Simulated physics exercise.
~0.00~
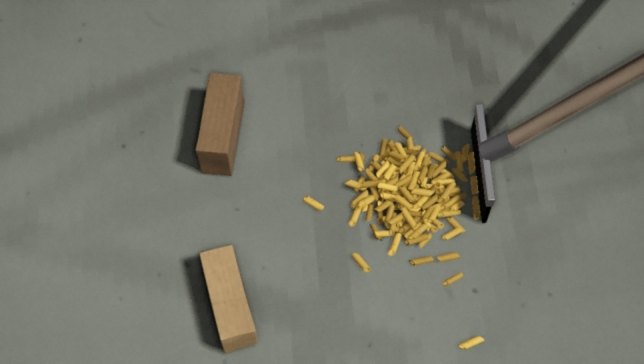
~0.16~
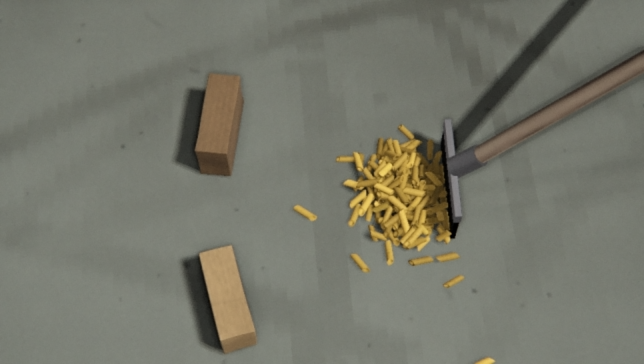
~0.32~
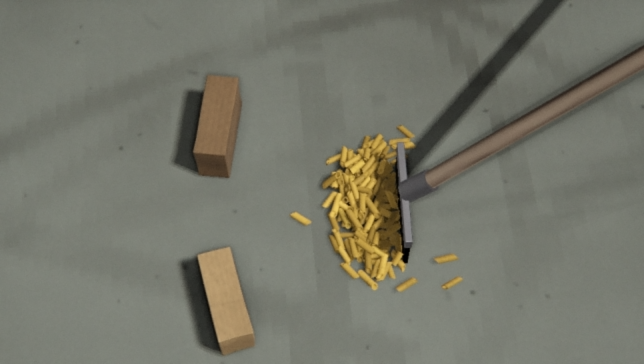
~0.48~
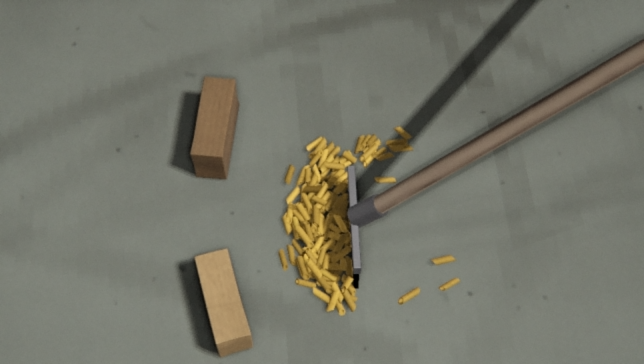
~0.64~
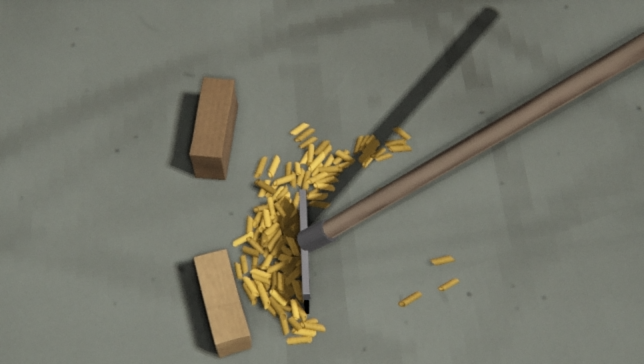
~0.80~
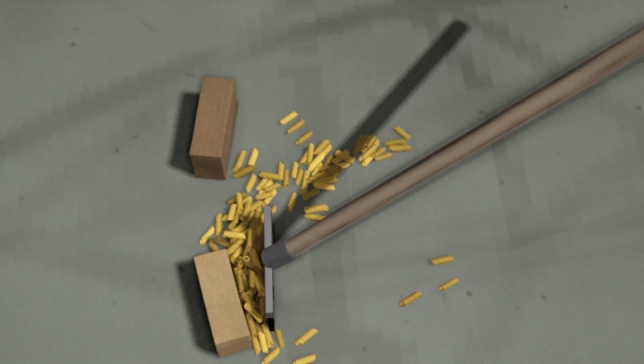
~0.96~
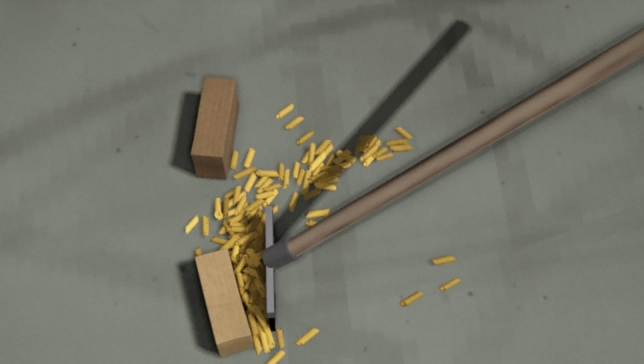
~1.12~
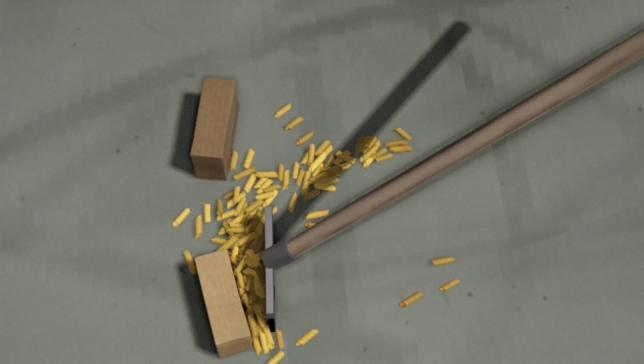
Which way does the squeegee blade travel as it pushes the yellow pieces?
The blade travels to the left, drifting slightly downward as it goes toward the wooden blocks.
